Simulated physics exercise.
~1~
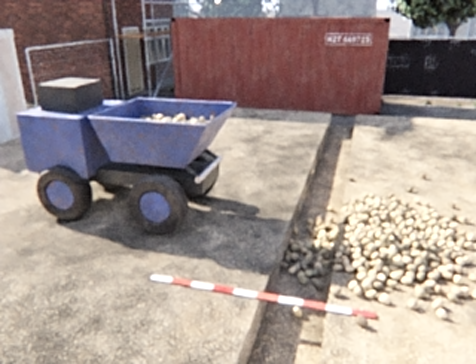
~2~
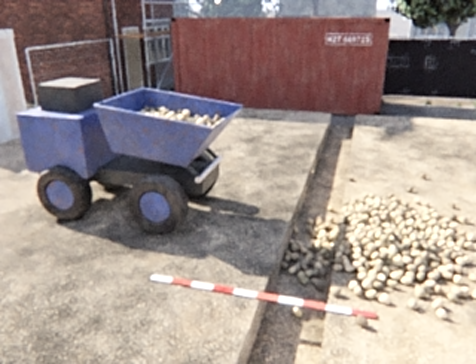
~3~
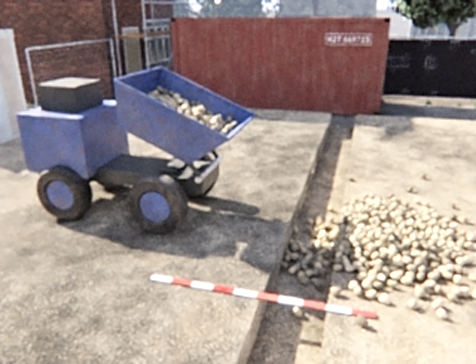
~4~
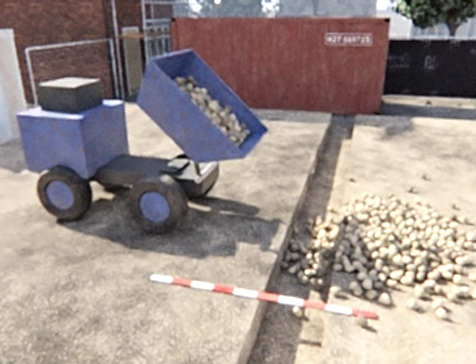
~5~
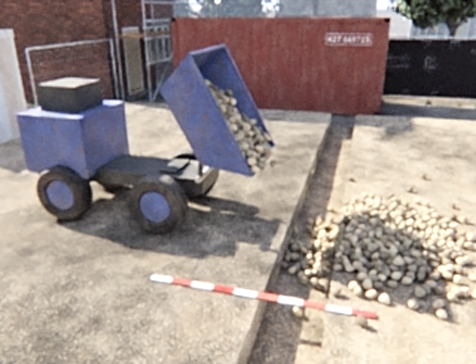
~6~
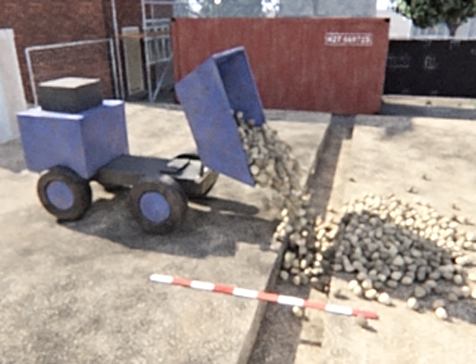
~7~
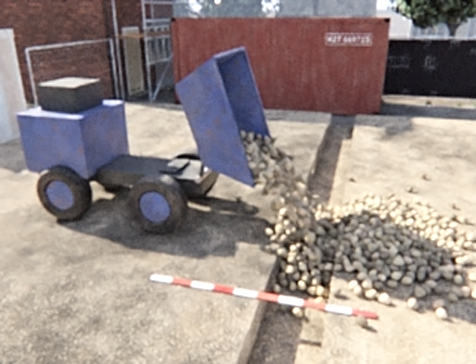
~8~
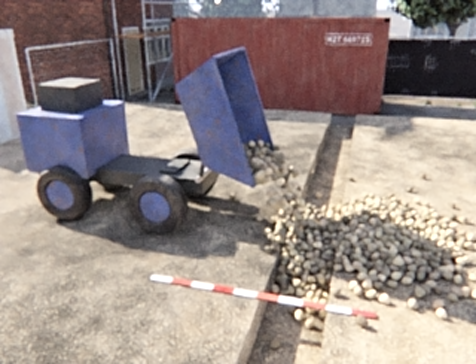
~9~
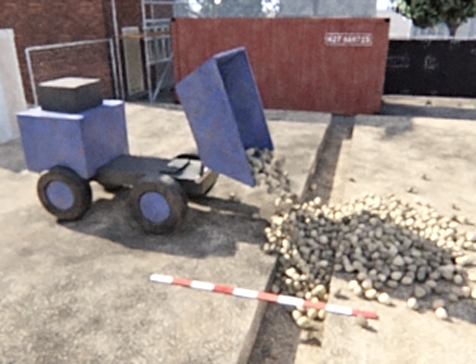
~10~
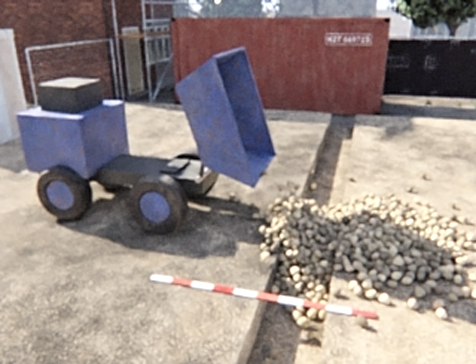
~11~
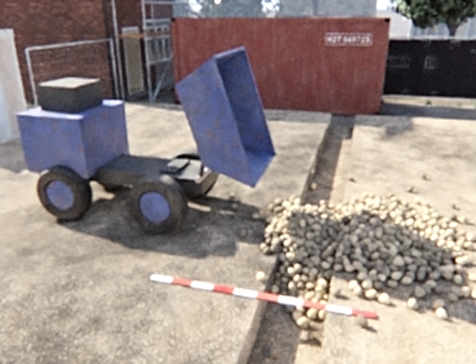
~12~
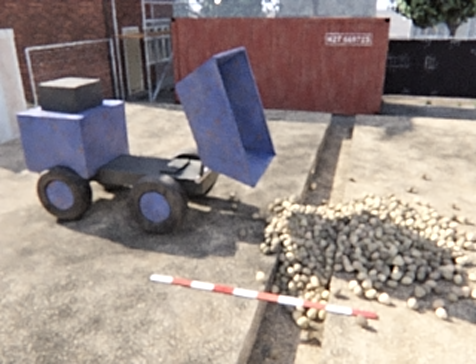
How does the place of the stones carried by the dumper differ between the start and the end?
At the start they sit in the dumper's blue skip. At the end they lie lower and farther right, mostly in the trench against the older heap, and the skip is empty.
